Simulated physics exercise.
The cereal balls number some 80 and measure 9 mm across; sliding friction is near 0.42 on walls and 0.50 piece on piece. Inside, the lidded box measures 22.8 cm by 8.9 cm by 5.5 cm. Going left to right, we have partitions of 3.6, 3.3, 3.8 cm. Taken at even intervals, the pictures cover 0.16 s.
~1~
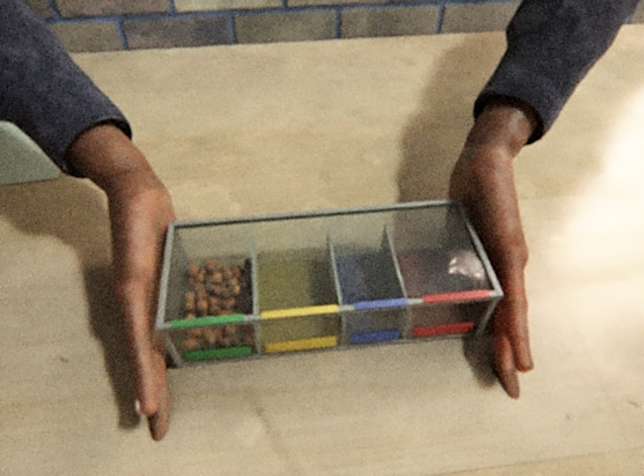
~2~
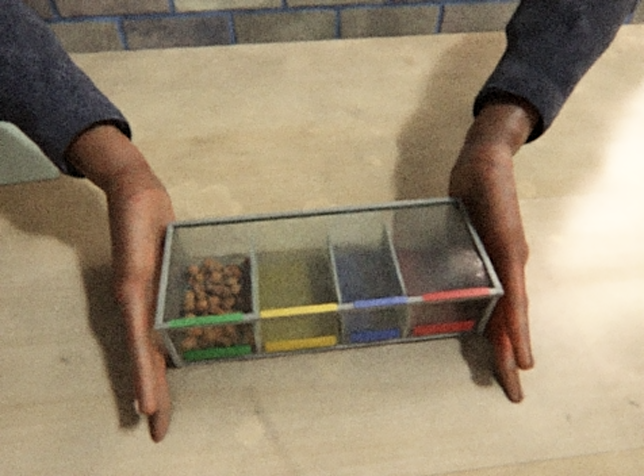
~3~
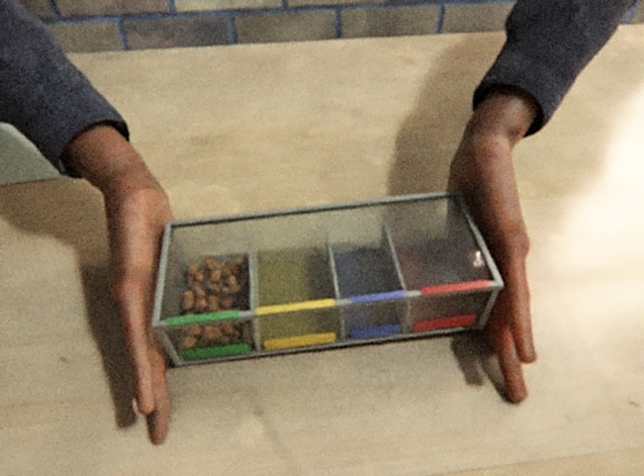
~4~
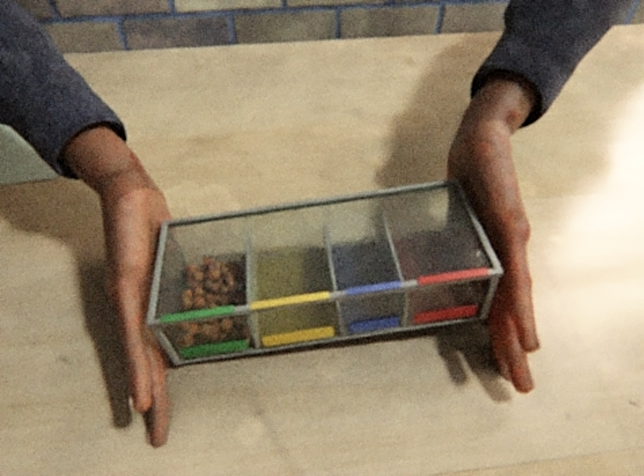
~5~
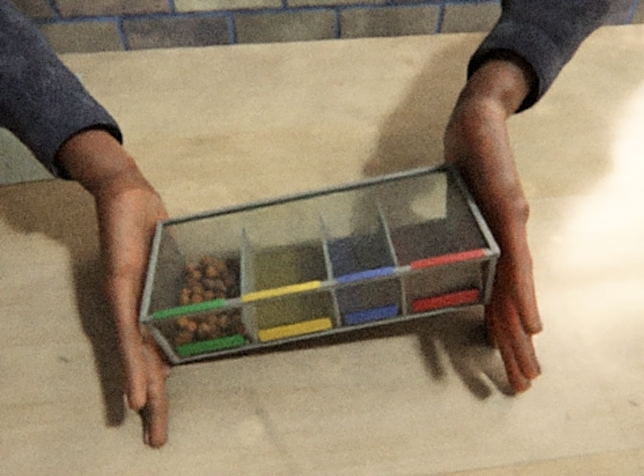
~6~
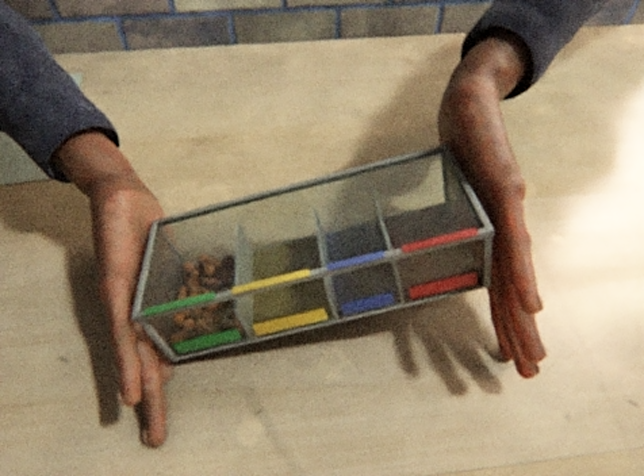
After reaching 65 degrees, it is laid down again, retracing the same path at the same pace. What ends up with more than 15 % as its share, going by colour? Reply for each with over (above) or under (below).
Red - under, blue - under, green - over, yellow - under.
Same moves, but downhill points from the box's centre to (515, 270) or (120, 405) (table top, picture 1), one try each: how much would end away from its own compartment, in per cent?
I'd put it at about 5 per cent for the first tilt and about 0 per cent for the second.
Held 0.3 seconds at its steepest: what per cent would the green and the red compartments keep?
You'd end up with green at 100 per cent and red at 0 per cent.
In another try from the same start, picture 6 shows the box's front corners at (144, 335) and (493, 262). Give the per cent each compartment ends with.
Red = 0 %, blue = 0 %, green = 100 %, yellow = 0 %.
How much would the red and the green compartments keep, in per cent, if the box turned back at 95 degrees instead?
Then red would get 0 per cent and green 100 per cent.
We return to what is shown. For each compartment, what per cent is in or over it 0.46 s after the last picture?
Red 0, blue 0, green 100, yellow 0.
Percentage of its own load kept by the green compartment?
Around 100 per cent of it.
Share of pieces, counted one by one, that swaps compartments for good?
Roughly 0 in a hundred.
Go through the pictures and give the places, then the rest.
Box tilt 0 degrees, front corners at (163, 325) and (495, 293); green 100 %, in the first picture.
Box tilt 1 degrees, front corners at (162, 325) and (495, 290), in the second picture.
Box tilt 2 degrees, front corners at (159, 323) and (495, 283), in the third picture.
Box tilt 5 degrees, front corners at (154, 321) and (494, 271), lowest corner left back, in the fourth picture.
Box tilt 10 degrees, front corners at (147, 318) and (491, 252), lowest corner left back, in the fifth picture.
Box tilt 14 degrees, front corners at (139, 315) and (485, 230), lowest corner left back; green 100 %, in the sixth picture.
Then, 0.46 s after the last picture, tilt 64 degrees; green 100 %.
Then, 0.76 s after the last picture, tilt 27 degrees; green 100 %.
Then, 1.17 s after the last picture, tilt 0 degrees; green 100 %.
In the end, red 0 %, blue 0 %, green 100 %, yellow 0 %.
